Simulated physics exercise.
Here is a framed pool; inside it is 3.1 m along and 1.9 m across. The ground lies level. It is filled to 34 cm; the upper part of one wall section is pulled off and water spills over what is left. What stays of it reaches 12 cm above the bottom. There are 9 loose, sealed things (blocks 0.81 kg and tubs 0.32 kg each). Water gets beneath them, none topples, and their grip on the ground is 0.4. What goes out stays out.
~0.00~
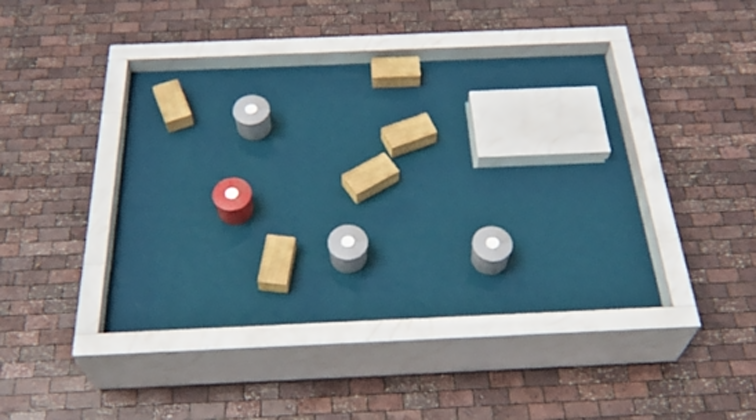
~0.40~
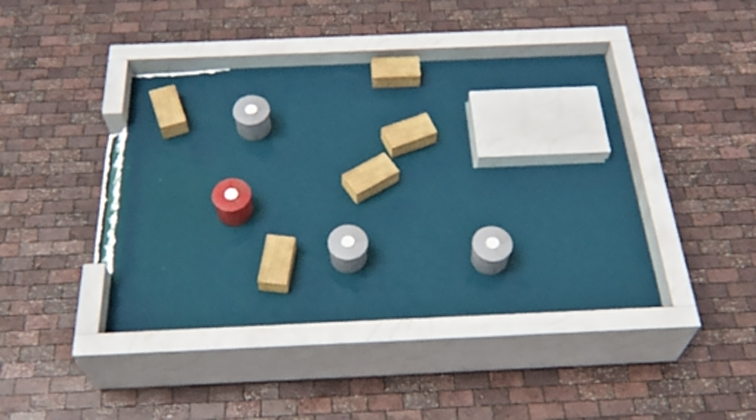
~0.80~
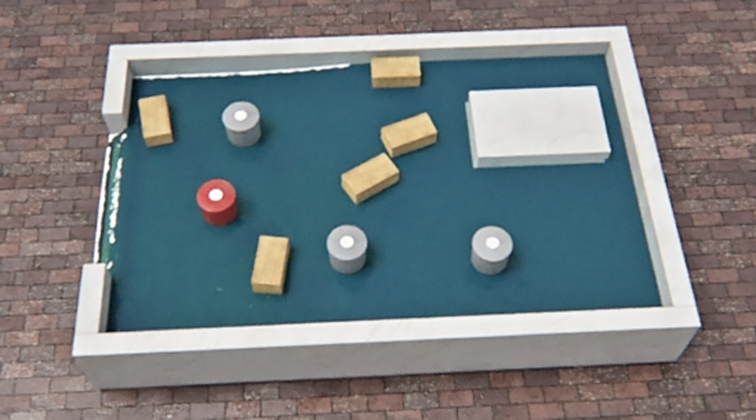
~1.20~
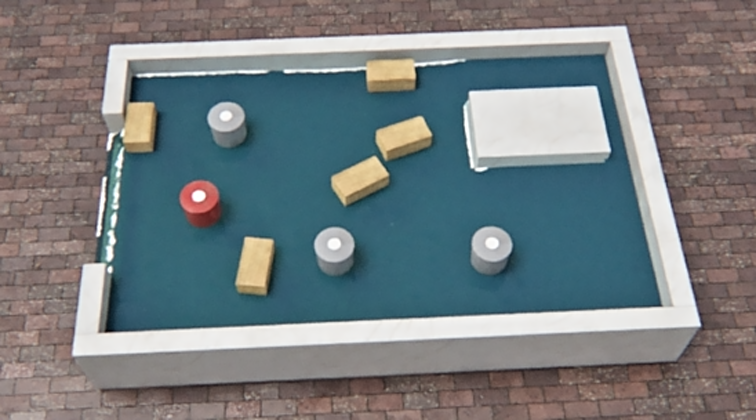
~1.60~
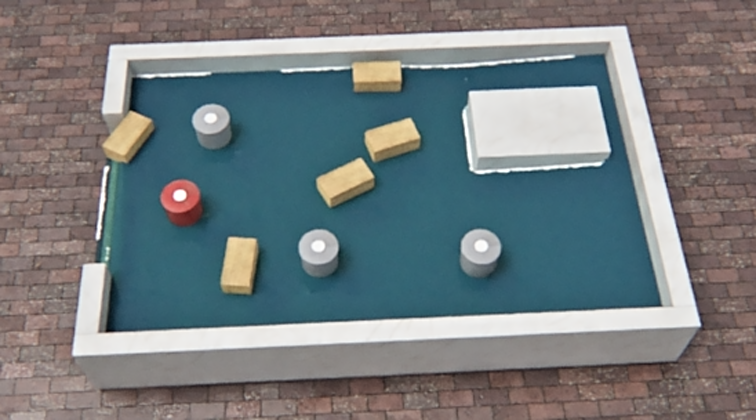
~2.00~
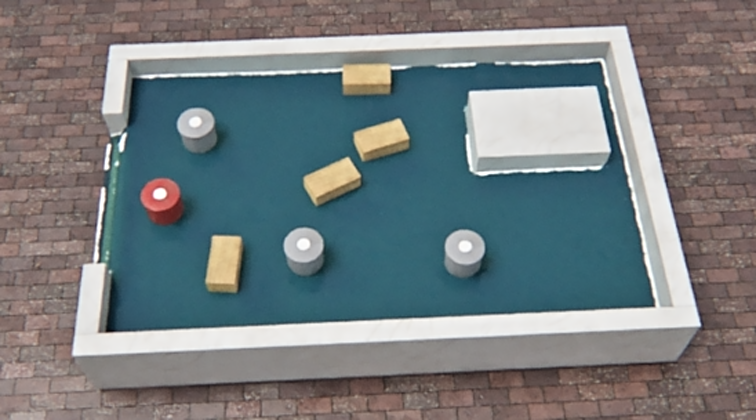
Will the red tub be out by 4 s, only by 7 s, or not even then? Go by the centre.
It leaves before the first time.
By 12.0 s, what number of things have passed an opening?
By then 4.
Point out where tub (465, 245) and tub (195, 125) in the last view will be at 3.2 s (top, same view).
Near (438, 248) and (147, 135).
After 3.2 s the red tub has gone out (at 3.1 s); 2 of 9 are out; 7 afloat.
After 7.2 s the red tub has gone out (at 3.1 s); 4 of 9 are out; 5 afloat.
After 12.0 s the red tub has gone out (at 3.1 s); 4 of 9 are out; 5 afloat.
After 16.0 s the red tub has gone out (at 3.1 s); 4 of 9 are out; 5 afloat.
